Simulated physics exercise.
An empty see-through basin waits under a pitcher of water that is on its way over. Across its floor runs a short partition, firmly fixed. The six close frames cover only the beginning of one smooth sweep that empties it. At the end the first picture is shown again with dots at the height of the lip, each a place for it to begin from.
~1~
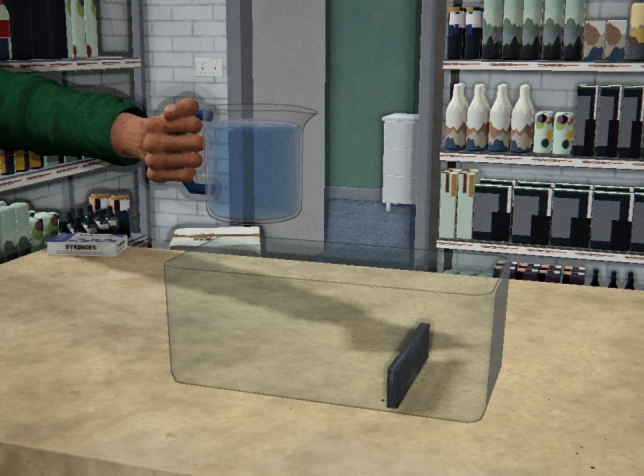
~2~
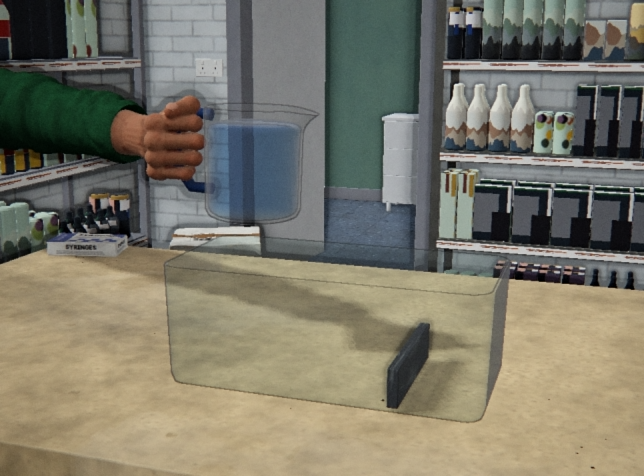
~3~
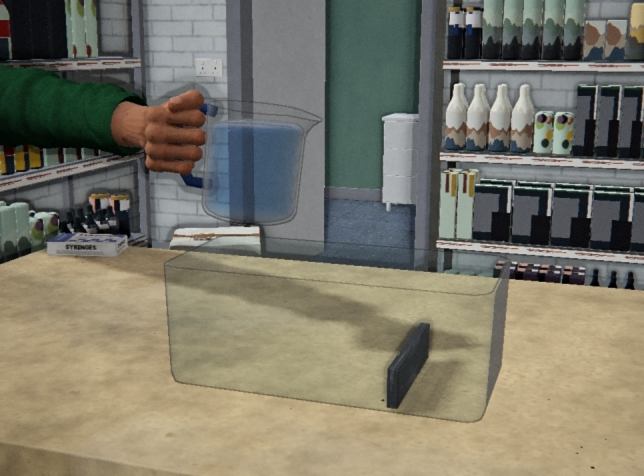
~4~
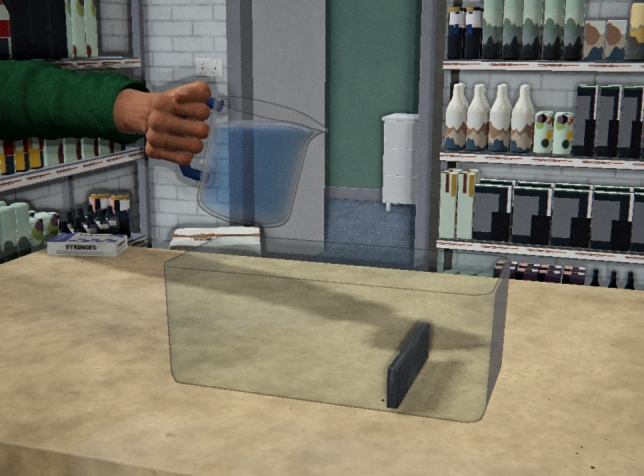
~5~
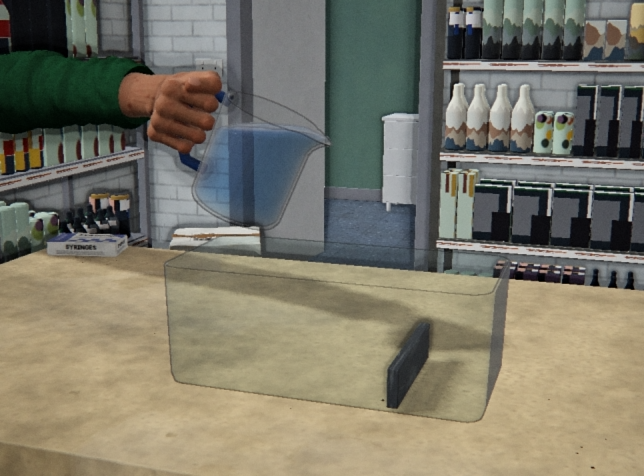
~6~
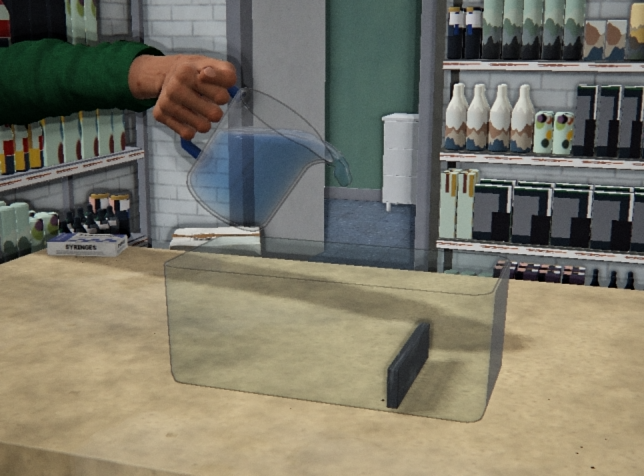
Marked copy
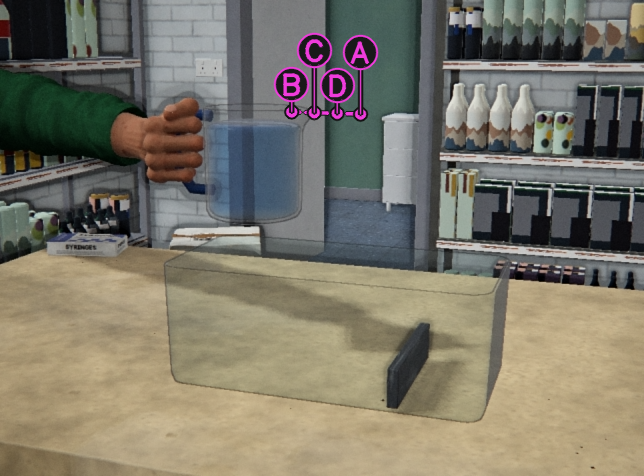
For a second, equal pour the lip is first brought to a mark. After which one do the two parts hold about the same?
Go for A.
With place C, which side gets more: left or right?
More ends on the left.
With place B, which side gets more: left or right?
The left one.
On the marked copy, A at (360, 114); B at (291, 112); C at (314, 112); D at (337, 113).
With A, about 50 % ends left of the wall and 49 % right of it.
With B, about 94 % ends left of the wall and 5 % right of it.
With C, about 94 % ends left of the wall and 5 % right of it.
With D, about 81 % ends left of the wall and 17 % right of it.
